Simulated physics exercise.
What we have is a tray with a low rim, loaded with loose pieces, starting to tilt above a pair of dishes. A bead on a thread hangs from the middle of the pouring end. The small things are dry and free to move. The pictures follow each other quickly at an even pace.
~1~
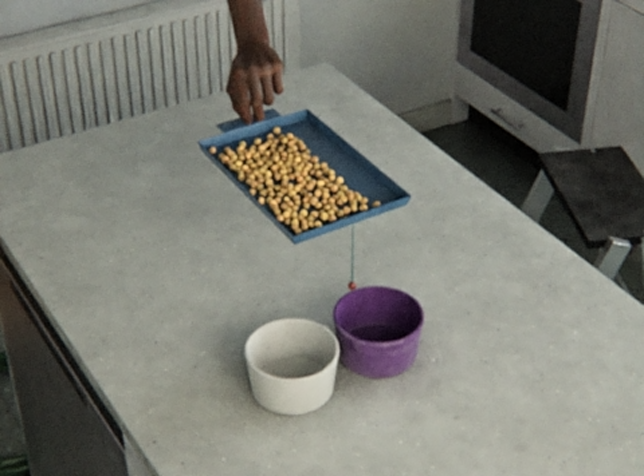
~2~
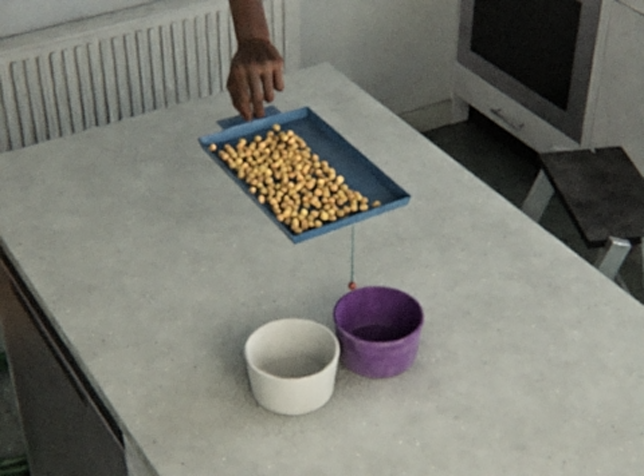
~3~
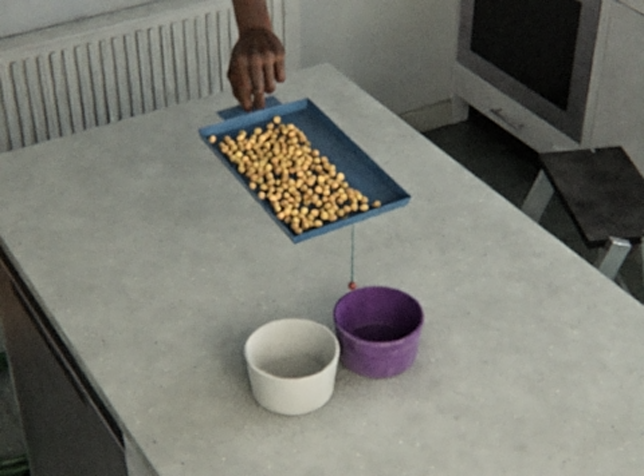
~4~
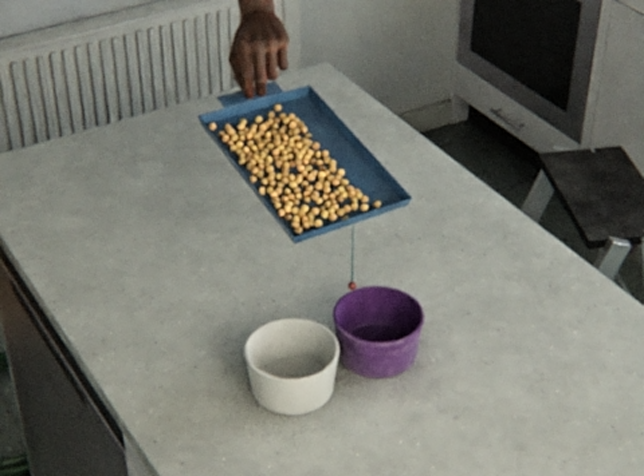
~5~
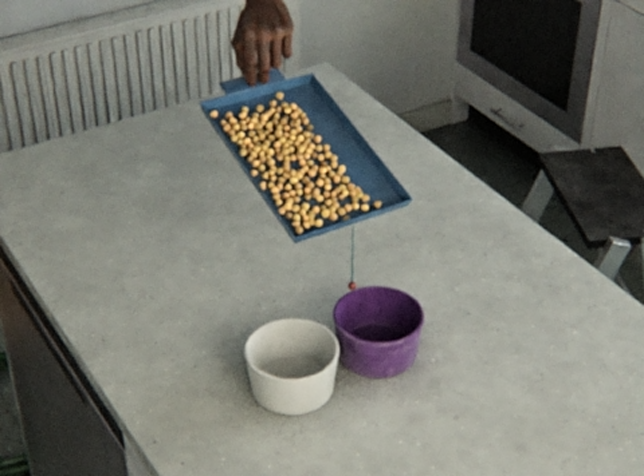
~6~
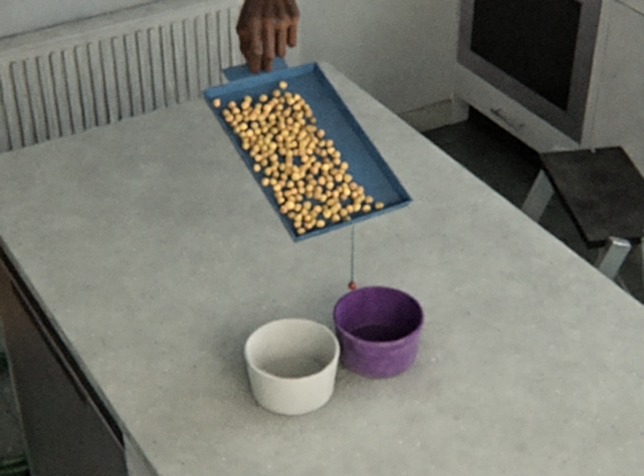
The video shows a hand holding a blue tray of dried chickpeas above a white dish and a purple dish on a grey table, gradually raising the handle end so the tray slopes more steeply while the chickpeas spread slightly.
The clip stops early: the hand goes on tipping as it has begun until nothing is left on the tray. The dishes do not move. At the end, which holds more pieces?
The right-hand dish gets more.
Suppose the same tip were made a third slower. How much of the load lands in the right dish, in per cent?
It comes to 50 per cent or so.
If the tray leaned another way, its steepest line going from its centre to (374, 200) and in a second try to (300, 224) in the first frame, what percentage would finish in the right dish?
Roughly 20 per cent, and 10 per cent.
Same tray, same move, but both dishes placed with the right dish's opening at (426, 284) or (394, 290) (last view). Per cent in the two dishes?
About 80 and 70 per cent.
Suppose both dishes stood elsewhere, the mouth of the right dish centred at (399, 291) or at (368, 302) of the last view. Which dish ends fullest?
At the first place right, at the second the right dish.
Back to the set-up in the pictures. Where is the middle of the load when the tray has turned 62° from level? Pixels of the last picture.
Close to (345, 185).
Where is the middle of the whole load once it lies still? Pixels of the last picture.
Near (387, 349).
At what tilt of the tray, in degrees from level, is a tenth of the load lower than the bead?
At about 90°.
Just after the last frame, tray tipped steeply; almost all on the tray; just a few in the air.
A moment on, tray tipped right over; the larger part on the tray; about a tenth in the right dish; about a tenth outside both; just a few in the air.
Further on, tray tipped past a quarter turn; about a tenth in the left dish; roughly half in the right dish; roughly a third outside both.
When it is over, tray tipped past a quarter turn; about a tenth in the left dish; roughly half in the right dish; roughly a third outside both.
